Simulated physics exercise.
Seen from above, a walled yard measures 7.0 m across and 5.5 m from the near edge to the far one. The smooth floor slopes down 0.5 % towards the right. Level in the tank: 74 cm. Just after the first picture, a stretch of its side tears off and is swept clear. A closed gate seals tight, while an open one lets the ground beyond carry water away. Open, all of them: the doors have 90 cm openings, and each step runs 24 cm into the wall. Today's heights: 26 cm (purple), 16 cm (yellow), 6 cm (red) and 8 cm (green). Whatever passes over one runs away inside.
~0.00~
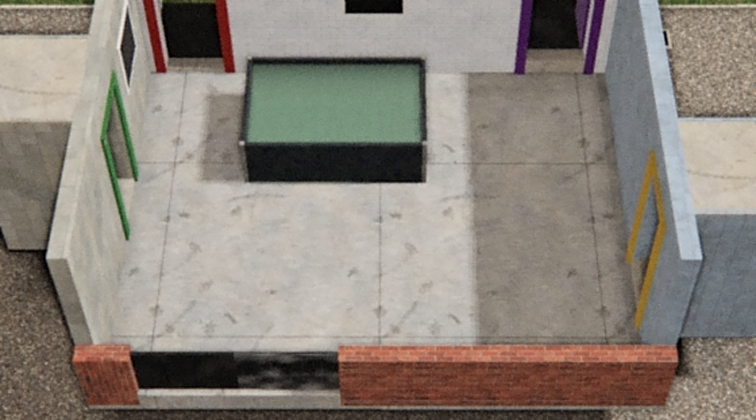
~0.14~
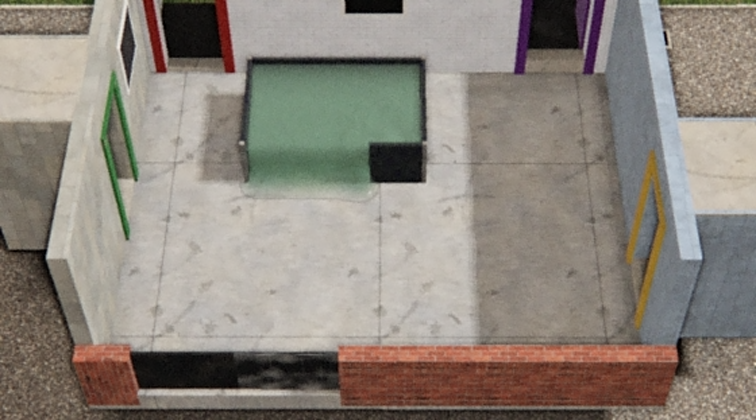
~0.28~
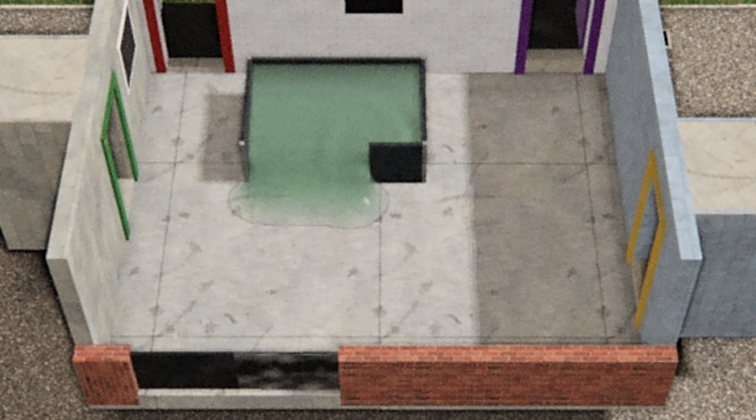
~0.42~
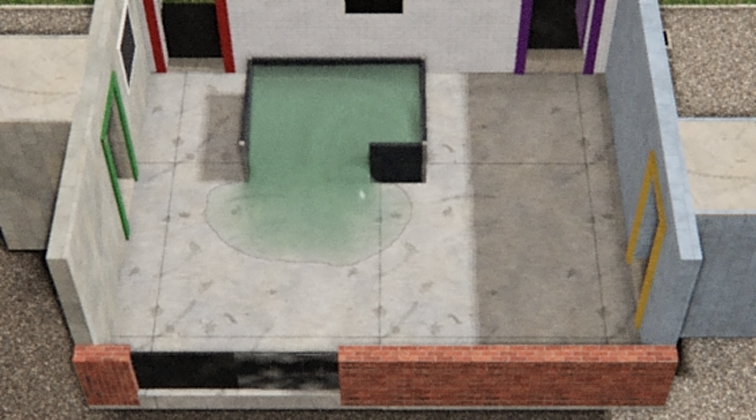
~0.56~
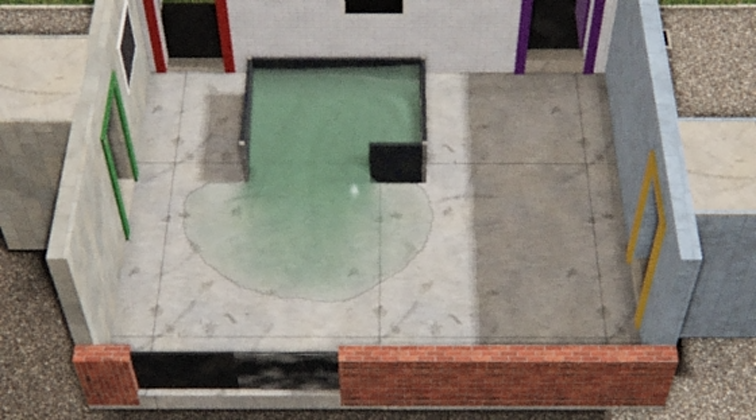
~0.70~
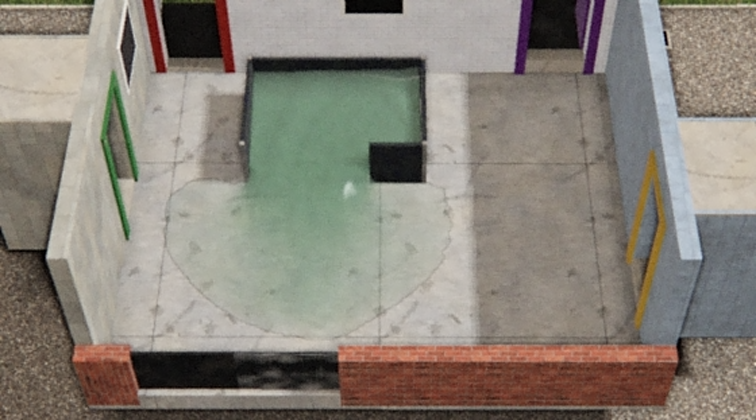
In a walled yard, a tank's near side breaks open and green water spreads across the floor.
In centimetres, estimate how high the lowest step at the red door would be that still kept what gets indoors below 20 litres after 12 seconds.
It comes to roughly 12.5 cm.
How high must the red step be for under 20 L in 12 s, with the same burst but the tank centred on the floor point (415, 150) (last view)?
At least roughly 12.5 cm high.
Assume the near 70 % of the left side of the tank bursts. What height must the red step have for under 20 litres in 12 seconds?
Then 30 cm.
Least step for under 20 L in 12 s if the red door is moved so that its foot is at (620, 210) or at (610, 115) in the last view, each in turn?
Roughly 7.0 cm, then roughly 11.0 cm.
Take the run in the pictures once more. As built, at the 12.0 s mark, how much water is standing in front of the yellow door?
About 8.5 centimetres.
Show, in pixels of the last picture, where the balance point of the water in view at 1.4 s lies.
The centre of all the water is around (318, 207).
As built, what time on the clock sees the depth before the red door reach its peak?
The level tops out around 5.5 s.
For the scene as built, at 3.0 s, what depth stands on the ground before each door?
Centimetres: Purple = 0, yellow = 8, red = 0, green = 4.
After 1.4 s water covers 40 % of the floor, deepest (39 cm) near (273, 379); it has not reached the red door.
After 3.0 s water covers 50 % of the floor, deepest (36 cm) near (218, 379); it has not reached the red door.
After 12.0 s water covers 100 % of the floor, deepest (15 cm) near (597, 85); 10 cm at the red door, 144 litres in over its 6 cm step.
At the red door as built, the water arrived by 4.7 s and peaked near 16 cm at 5.6 s.
With a step of 11 cm, 33 litres would have come in within the 12 s; with 15 cm, 4 litres. So under 20 litres takes about 12.5 cm.
